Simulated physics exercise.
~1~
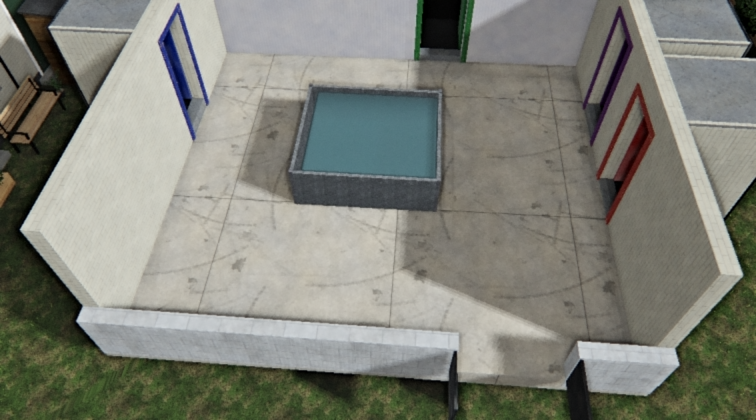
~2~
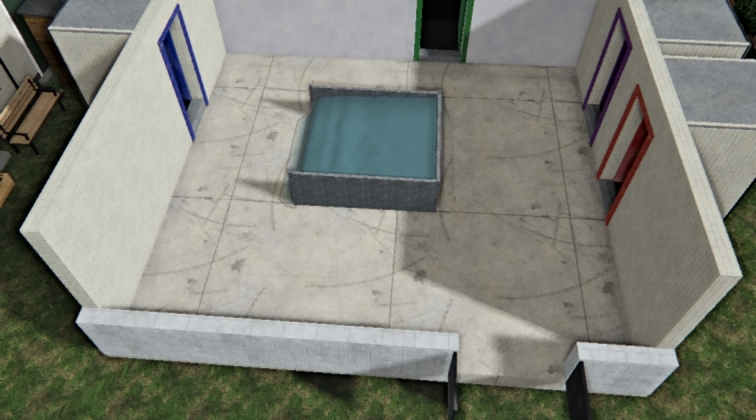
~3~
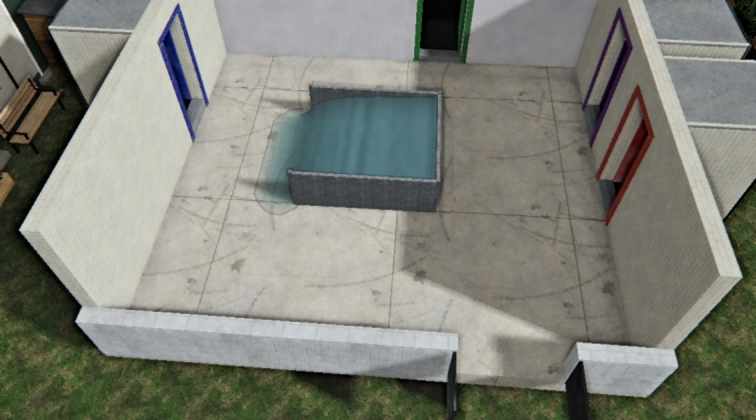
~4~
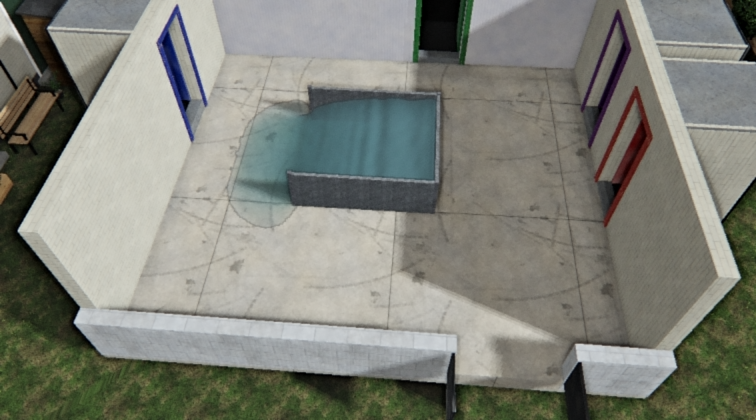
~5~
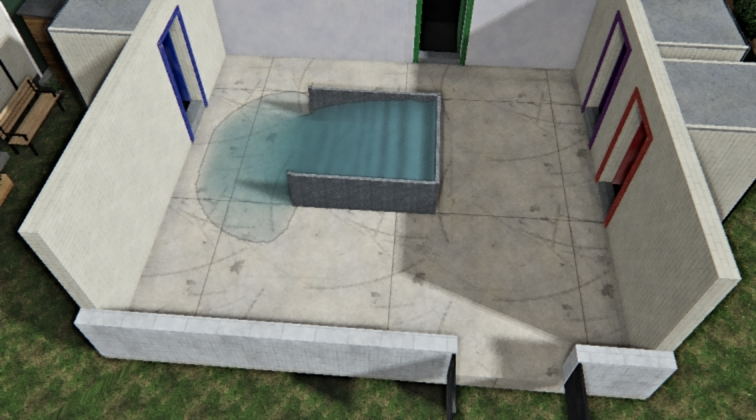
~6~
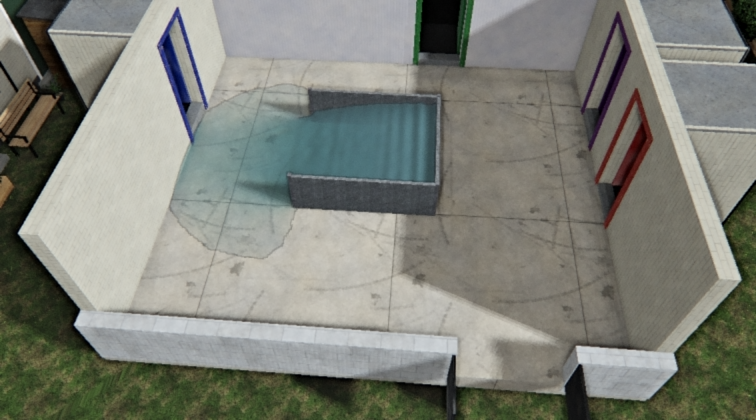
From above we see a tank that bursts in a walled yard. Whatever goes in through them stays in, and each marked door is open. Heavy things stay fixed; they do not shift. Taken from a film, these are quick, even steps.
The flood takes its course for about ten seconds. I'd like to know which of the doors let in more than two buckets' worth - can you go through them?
The blue door will be over the cap, the red door will be over the cap, the green door will be at or under the cap, the purple door will be at or under the cap.
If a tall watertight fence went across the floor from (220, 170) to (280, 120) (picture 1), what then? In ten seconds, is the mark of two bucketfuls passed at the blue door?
Note: Blue door remains below the limit.
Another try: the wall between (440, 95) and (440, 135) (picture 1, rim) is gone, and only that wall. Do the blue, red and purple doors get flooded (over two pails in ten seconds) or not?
Briefly, blue door remains below the limit, red door crosses the limit, and purple door crosses the limit.
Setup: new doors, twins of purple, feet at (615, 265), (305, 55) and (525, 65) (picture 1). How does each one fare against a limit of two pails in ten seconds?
The first new doorway comes up short, the second comes up short, the third comes up short.
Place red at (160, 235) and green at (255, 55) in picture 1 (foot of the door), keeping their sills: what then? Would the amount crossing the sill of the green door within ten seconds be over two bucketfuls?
Green: Exceeds it.
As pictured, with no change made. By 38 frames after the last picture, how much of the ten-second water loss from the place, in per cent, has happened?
Note - share reached: 65 %.
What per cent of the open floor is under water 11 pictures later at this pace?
About 25 in a hundred.
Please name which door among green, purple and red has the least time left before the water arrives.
Answer: The green-painted one.
A moment on, water covers 25 % of the floor; the blue door over two buckets in, the red door not reached, the green door not reached, the purple door not reached.
Next, water covers 25 % of the floor; the blue door far over two buckets in, the red door not reached, the green door not reached, the purple door not reached.
Then, water covers 45 % of the floor; the blue door far over two buckets in, the red door not reached, the green door not reached, the purple door not reached.
Later, water covers 90 % of the floor; the blue door far over two buckets in, the red door not reached, the green door wet at the sill, nothing in, the purple door wet at the sill, nothing in.
In the end, water covers 100 % of the floor; the blue door far over two buckets in, the red door over two buckets in, the green door wet at the sill, nothing in, the purple door wet at the sill, nothing in.
